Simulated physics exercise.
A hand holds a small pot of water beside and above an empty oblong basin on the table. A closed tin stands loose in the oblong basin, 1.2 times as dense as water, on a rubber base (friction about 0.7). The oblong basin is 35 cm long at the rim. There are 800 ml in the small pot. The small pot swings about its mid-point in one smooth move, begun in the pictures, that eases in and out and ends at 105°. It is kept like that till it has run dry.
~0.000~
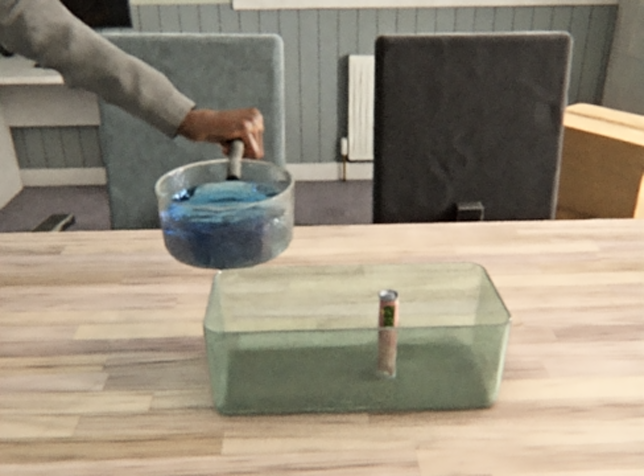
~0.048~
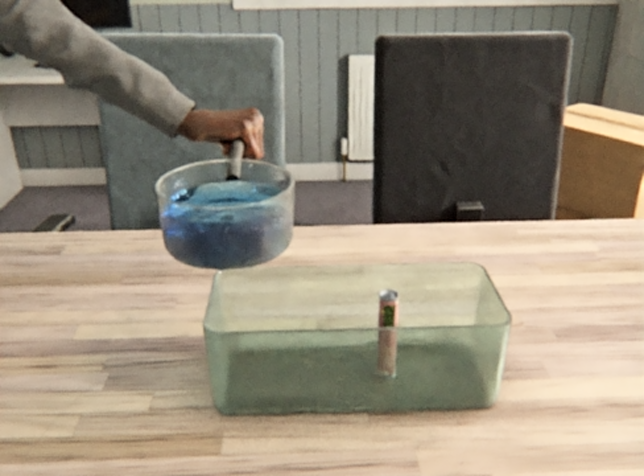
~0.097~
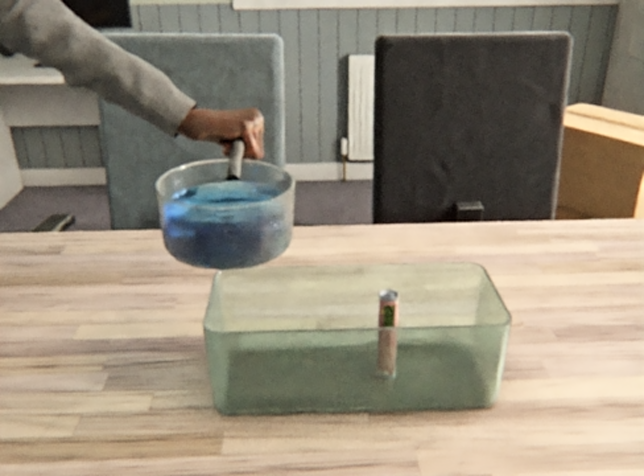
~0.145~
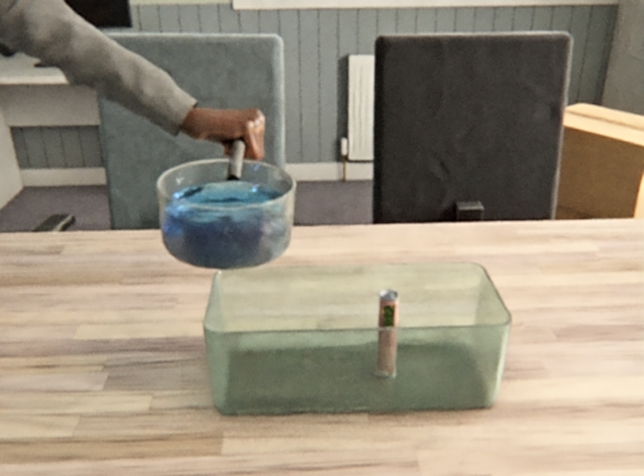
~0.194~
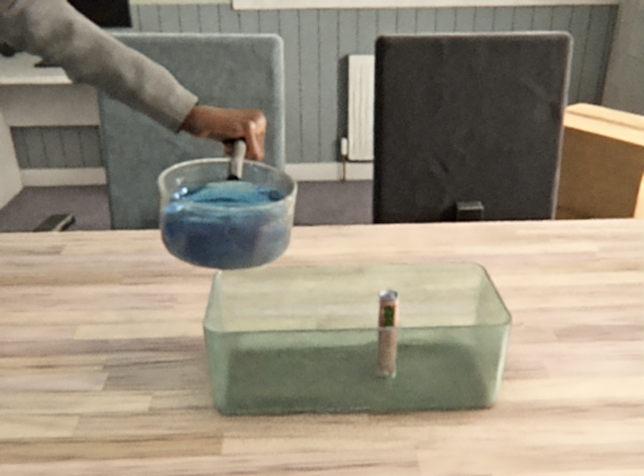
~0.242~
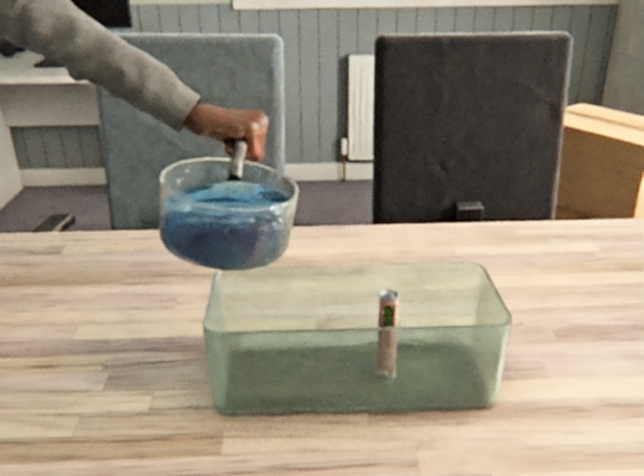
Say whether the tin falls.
The tin keeps standing.
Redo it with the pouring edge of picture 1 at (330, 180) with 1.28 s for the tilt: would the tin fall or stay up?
Then it topples.
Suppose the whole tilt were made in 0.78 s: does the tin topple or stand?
The tin keeps standing.
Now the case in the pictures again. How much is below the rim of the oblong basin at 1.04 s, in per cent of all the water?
Some 78 per cent.
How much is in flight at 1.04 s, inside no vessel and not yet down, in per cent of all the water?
Near 8 in a hundred.
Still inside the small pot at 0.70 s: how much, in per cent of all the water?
Some 68 per cent.
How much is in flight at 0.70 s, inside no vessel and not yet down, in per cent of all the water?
Some 24 per cent.
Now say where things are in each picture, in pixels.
Tilt 0°; pouring edge (293, 182); surface from (164, 203) to (291, 200); the oblong basin's rim runs from (210, 300) to (497, 292); the tin's top is at (389, 298), in the first frame.
Tilt 0°; pouring edge (293, 183); surface from (164, 203) to (291, 201), in the second frame.
Tilt 1°; pouring edge (293, 184); surface from (164, 202) to (291, 201), in the third frame.
Tilt 3°; pouring edge (294, 186); surface from (164, 203) to (291, 201), in the fourth frame.
Tilt 6°; pouring edge (296, 189); surface from (164, 202) to (292, 201), in the fifth frame.
Tilt 9°; pouring edge (297, 192); surface from (164, 202) to (293, 202), in the sixth frame.
By 0.70 s the tilt is 61° and 68 per cent is still to pour; the tin stands where it began.
By 1.04 s the tilt is 96° and 14 per cent is still to pour; the tin stands where it began.
By 1.40 s the tilt is 105° and 1 per cent is still to pour; the tin stands where it began.
By 1.78 s the tilt is 105° and 0 per cent is still to pour; the tin stands where it began.
At rest the tin stands where it began.
